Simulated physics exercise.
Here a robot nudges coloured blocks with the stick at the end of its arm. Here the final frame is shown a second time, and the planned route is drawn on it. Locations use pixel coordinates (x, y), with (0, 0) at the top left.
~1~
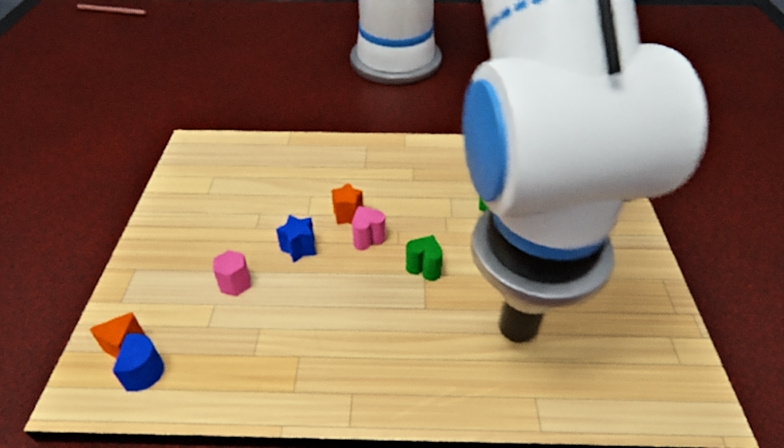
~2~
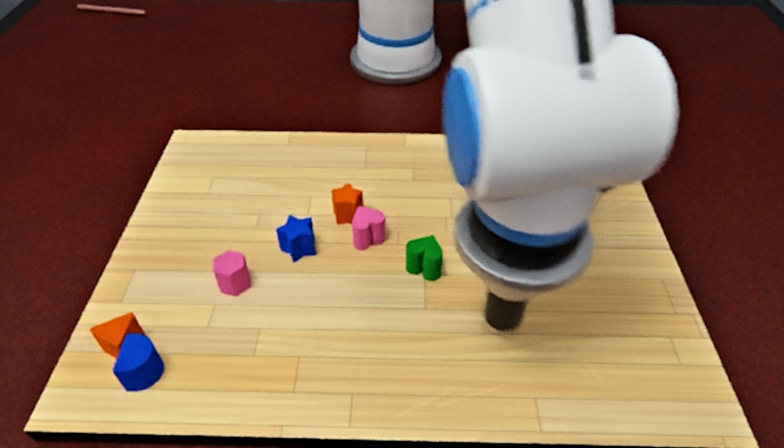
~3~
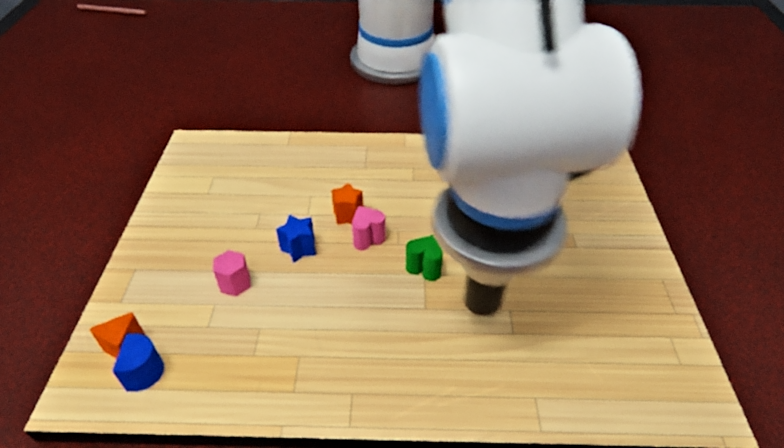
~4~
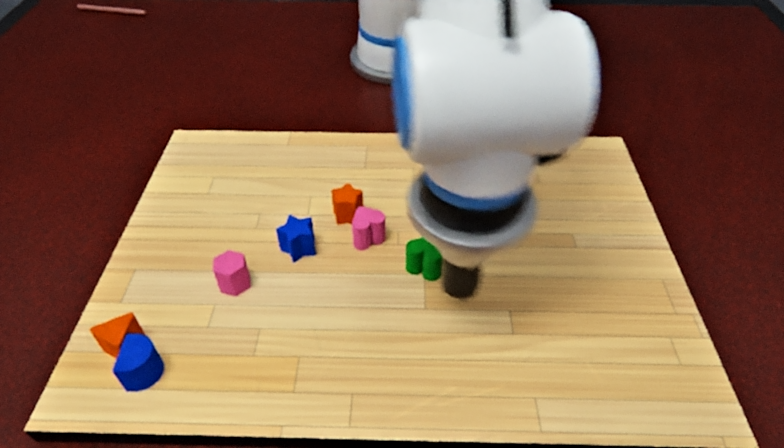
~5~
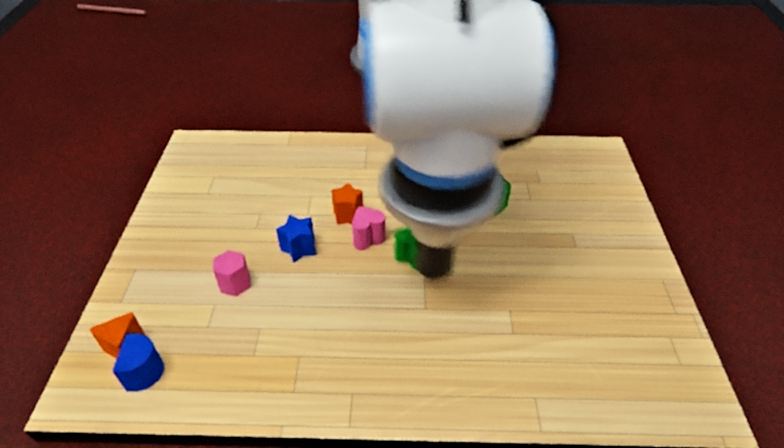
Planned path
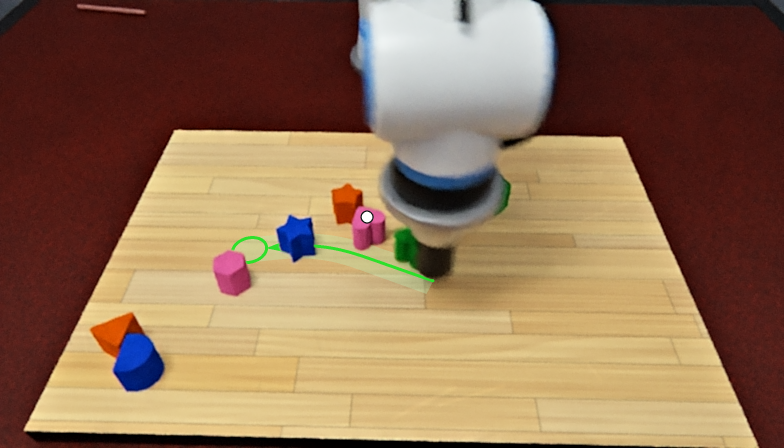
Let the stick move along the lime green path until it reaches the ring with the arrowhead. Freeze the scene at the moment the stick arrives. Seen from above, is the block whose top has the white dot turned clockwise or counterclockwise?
It twists with the clock when seen from above.
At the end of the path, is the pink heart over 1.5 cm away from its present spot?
My answer is yes.
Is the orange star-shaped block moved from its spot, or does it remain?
It is shifted.
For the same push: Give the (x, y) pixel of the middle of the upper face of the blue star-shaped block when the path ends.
At pixel (213, 230).
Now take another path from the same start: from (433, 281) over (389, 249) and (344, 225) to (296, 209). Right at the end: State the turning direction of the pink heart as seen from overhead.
Viewed from above, counterclockwise.
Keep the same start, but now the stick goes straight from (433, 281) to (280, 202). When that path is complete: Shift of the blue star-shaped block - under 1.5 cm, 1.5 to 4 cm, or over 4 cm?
The move is short, under 1.5 cm.
The drawn path runs from (433, 281) through (373, 260) and (313, 246) to (250, 250); the dot is on the pink heart.
The first path, step by step. One third of the way, stick (372, 245); pink heart (361, 212), turned 35° anticlockwise; green heart (387, 216), turned 100° clockwise.
Two thirds of the way, stick (310, 231); blue star-shaped block (278, 226); orange star-shaped block (348, 188), turned 20° anticlockwise; pink heart (349, 207), turned 35° clockwise; green heart (387, 216), turned 105° clockwise.
At the end, stick (246, 235); blue star-shaped block (213, 230); orange star-shaped block (348, 188), turned 20° anticlockwise; pink heart (349, 207), turned 35° clockwise; green heart (387, 216), turned 105° clockwise.
